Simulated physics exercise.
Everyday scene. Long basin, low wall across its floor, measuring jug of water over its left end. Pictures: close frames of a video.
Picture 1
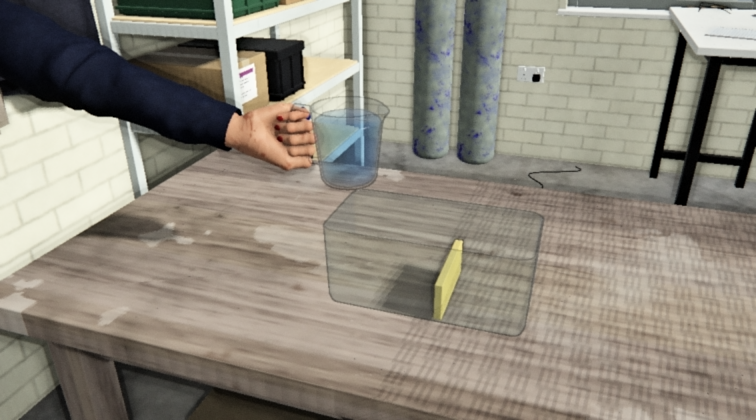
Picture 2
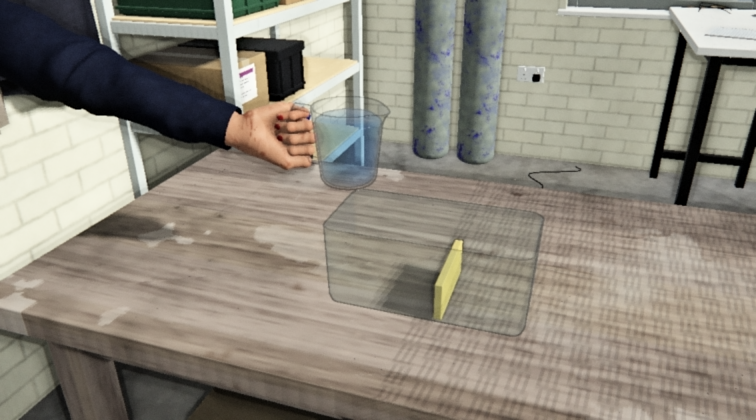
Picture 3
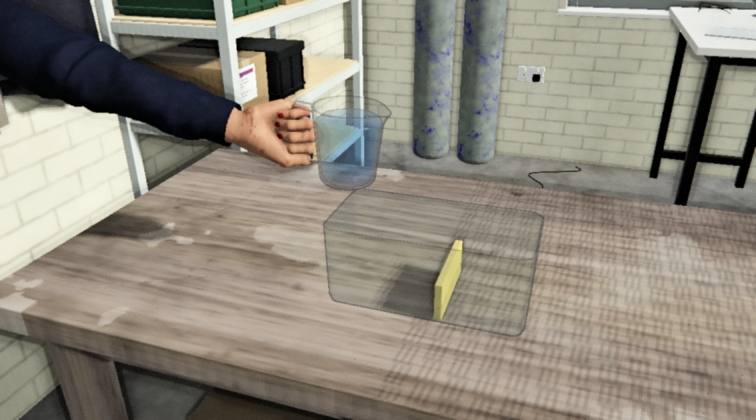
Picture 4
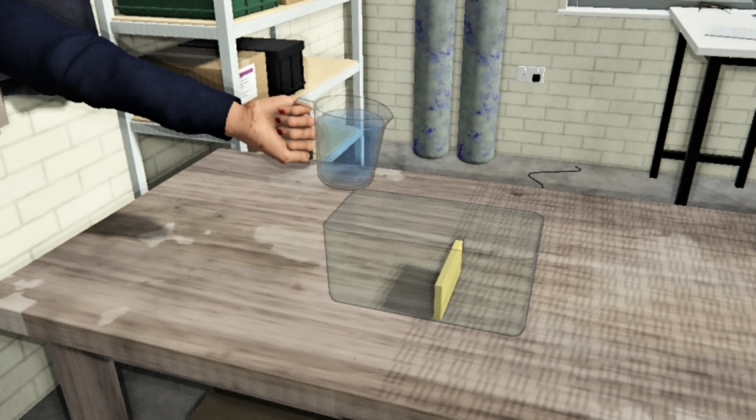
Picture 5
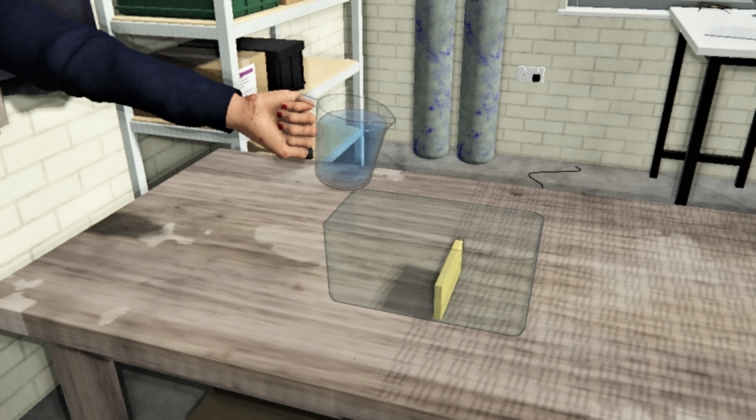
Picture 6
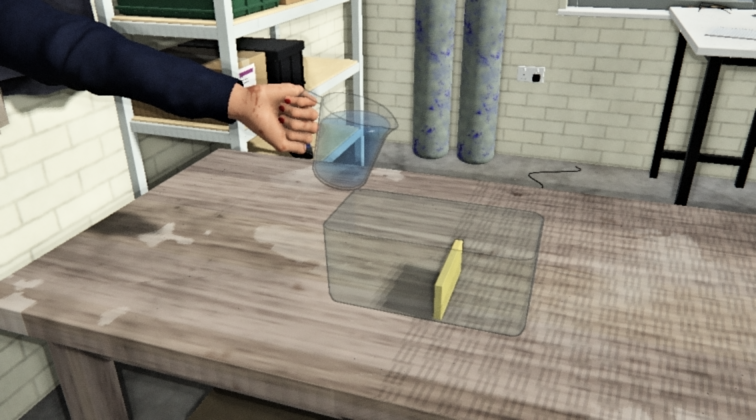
On a wooden table in a storage room, a clear basin stands with a low yellow wall across its floor, while a hand holds a clear jug of water above its left end and gradually tilts it slightly to the right.
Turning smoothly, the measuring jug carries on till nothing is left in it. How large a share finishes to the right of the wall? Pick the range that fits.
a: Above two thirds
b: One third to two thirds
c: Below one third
Below one third.
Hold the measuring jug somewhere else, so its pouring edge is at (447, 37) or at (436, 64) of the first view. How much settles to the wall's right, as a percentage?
Roughly 85 per cent, then roughly 95 per cent.
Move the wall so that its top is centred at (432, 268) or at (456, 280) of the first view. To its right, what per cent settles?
The first placement gives around 45 percent, the second 10 percent.
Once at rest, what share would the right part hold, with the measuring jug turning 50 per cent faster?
Roughly 5 percent.
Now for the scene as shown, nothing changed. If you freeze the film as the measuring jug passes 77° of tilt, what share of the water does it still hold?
Remaining share, estimated: 70 %.
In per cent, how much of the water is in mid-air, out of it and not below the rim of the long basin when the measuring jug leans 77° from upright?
It's close to 20 %.
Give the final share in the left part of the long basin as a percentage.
I'd put it at about 95 per cent.
A moment on, the measuring jug is tipped on its side and 68 per cent is still to pour, 13 is left of the wall and 1 right of it.
Next, the measuring jug is tipped right over and 11 per cent is still to pour, 78 is left of the wall and 2 right of it.
Then the measuring jug is tipped right over and 0 per cent is still to pour, 94 is left of the wall and 4 right of it.
Later the measuring jug is tipped right over and 0 per cent is still to pour, 94 is left of the wall and 5 right of it.
In the end 94 per cent lies left of the wall, 4 right of it and 1 outside.
